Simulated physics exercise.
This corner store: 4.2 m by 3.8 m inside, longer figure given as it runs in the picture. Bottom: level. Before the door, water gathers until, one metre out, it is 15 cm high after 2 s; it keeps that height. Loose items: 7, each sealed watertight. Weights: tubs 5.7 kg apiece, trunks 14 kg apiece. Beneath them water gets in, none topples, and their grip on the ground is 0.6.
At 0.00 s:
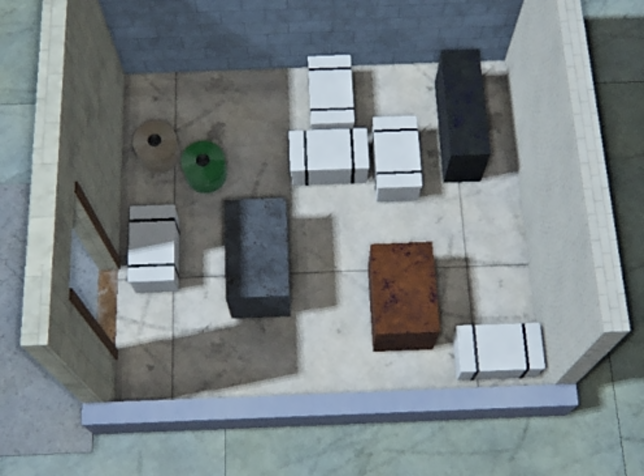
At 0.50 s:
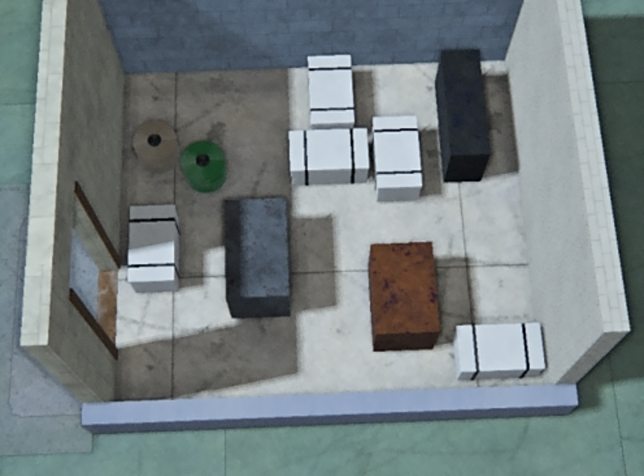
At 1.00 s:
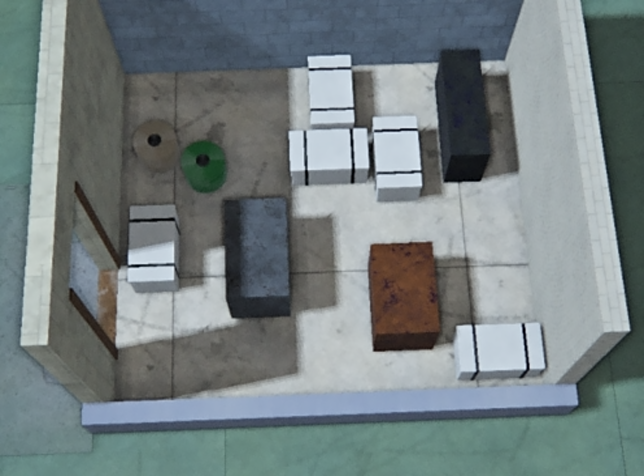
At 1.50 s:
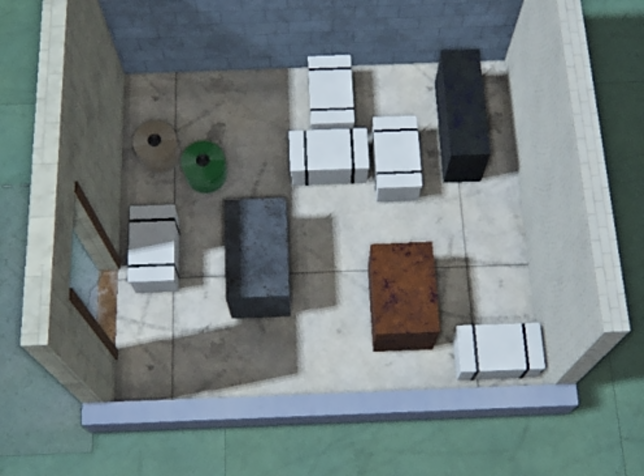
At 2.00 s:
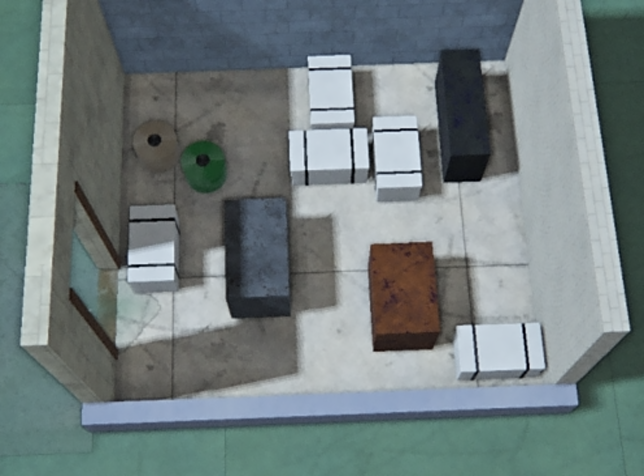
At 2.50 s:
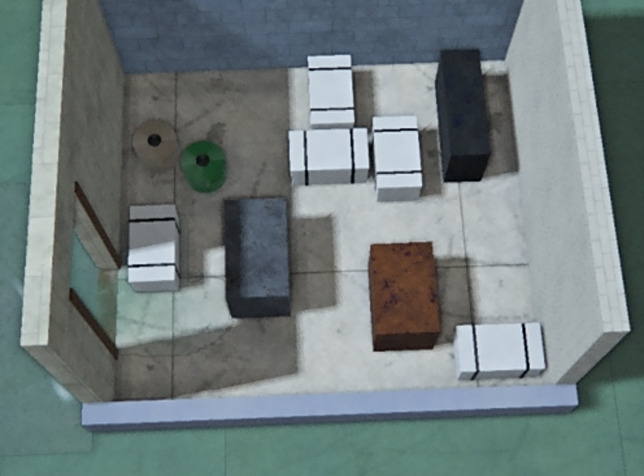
Shallow water creeps in through the left doorway while the tubs and boxes stay still.
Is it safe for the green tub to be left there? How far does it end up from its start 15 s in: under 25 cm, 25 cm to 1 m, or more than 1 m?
Prediction: It relocates a long stretch.
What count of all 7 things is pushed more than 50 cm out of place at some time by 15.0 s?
All told, that gives 7.
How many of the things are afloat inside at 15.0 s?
Just then, the number is 7.
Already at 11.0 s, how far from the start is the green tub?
140 cm, give or take.
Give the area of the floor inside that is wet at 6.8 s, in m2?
About 11.0 m2.
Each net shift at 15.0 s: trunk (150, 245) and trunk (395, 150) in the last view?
They've ended up 200 cm and 60 cm away, in that order.
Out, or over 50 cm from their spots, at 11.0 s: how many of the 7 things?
I count 4.
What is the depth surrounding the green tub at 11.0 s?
6 cm or so.
After 3.5 s the green tub is near (203, 161), 0.0 m from its start, aground; 0 afloat.
After 6.8 s the green tub is near (210, 120), 0.5 m from its start, aground; 1 afloat.
After 11.0 s the green tub is near (288, 69), 1.4 m from its start, afloat; 6 afloat.
After 15.0 s the green tub is near (340, 102), 1.6 m from its start, afloat; 7 afloat.
